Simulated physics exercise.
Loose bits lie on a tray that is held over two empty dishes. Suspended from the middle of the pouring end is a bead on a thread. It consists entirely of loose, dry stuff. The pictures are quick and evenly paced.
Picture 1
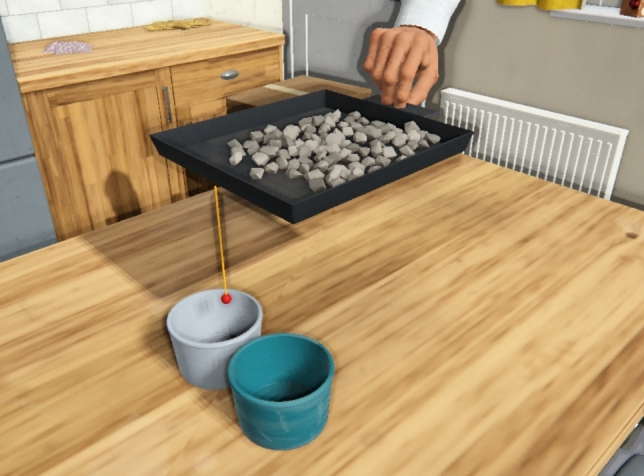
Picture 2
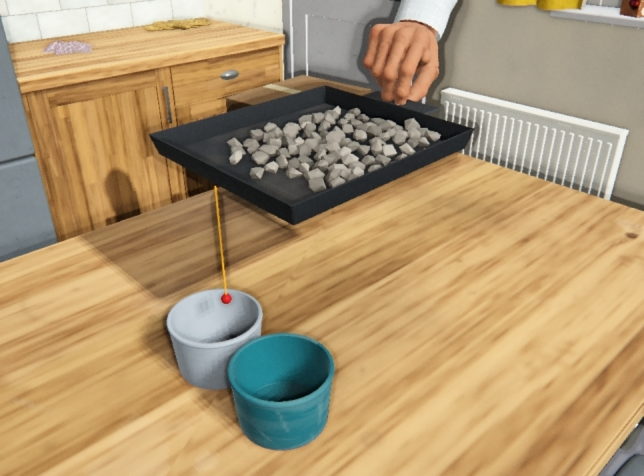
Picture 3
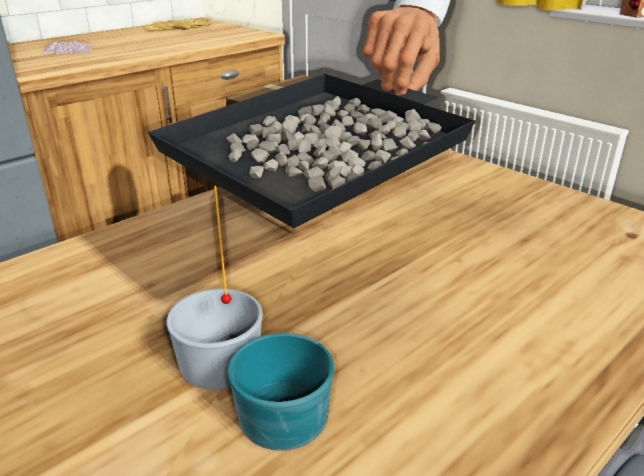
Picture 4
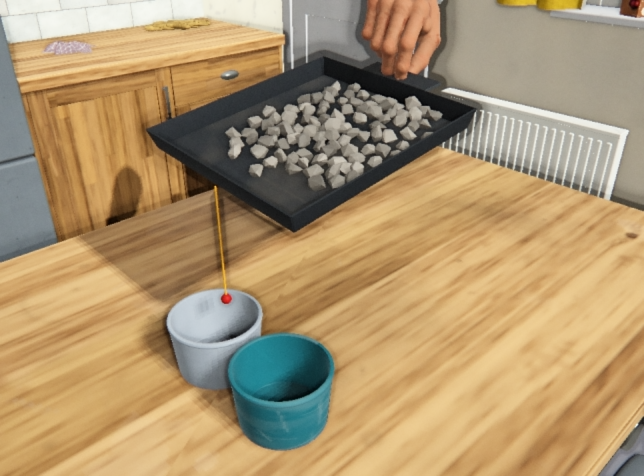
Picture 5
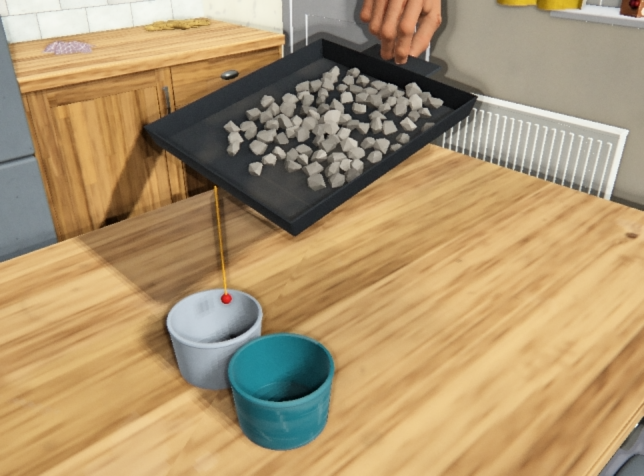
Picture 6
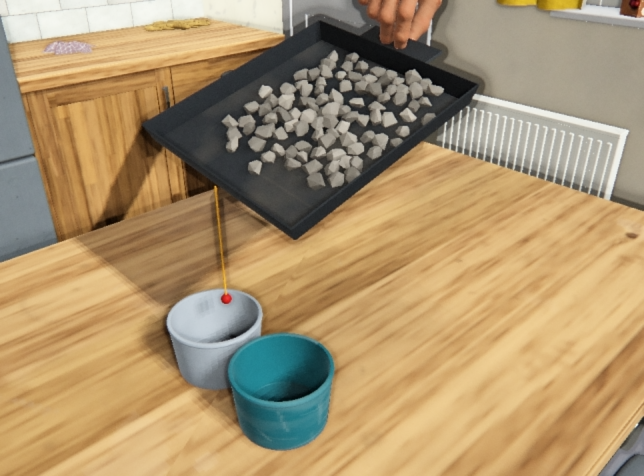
In a kitchen, a hand holds a dark tray of grey gravel level above a pale dish and a teal dish on a wooden table, a red bead hanging below on a thread. The hand then raises the tray's far side, and the near end slants down toward its right corner.
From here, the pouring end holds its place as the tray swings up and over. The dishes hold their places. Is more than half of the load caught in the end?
Looks like most of the load ends up caught, you see.
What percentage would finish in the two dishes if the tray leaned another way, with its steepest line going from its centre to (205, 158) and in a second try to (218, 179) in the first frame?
Roughly 0 percent, then 10 percent.
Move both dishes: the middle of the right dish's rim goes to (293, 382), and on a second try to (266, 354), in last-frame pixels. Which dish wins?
In the first try it's the one on the right, and in the second it's the one on the right.
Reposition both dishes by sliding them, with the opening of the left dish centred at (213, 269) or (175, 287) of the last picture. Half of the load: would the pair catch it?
First shift, a minority share; second shift, a minority share.
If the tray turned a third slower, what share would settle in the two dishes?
I'd put it at some 90 per cent.
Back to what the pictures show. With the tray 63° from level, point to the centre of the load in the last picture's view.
At about (281, 188).
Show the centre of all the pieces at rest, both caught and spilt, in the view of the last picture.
The centre comes to rest close to (281, 405).
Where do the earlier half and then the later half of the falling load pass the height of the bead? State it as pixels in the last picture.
Roughly (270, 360) first, then roughly (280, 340).
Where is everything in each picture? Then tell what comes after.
In the first picture, corners of the pouring end at (157, 135) and (293, 200), level; middle of the load at (328, 146), bits of gravel; left dish at (179, 354); right dish at (243, 412); bead on its thread at (226, 299).
In the second picture, corners of the pouring end at (157, 134) and (293, 201), level; middle of the load at (328, 144).
In the third picture, corners of the pouring end at (156, 132) and (292, 205), tipped barely, lowest at the right corner; middle of the load at (328, 139).
In the fourth picture, corners of the pouring end at (154, 129) and (292, 211), tipped a little, lowest at the right corner; middle of the load at (333, 126).
In the fifth picture, corners of the pouring end at (152, 126) and (292, 216), tipped a little, lowest at the right corner; middle of the load at (327, 122).
In the sixth picture, corners of the pouring end at (150, 123) and (292, 222), tipped clearly, lowest at the right corner; middle of the load at (326, 114); left dish at (179, 354); right dish at (243, 412).
Soon, tray tipped steeply; nearly all on the tray; a small part in the air.
A while on, tray tipped past a quarter turn; a small part on the tray; about half in the right dish; about a quarter outside both; a small part in the air.
Towards the end, tray tipped past a quarter turn; most in the right dish; about a quarter outside both.
Finally, tray tipped past a quarter turn; most in the right dish; none in the left dish; about a quarter outside both.
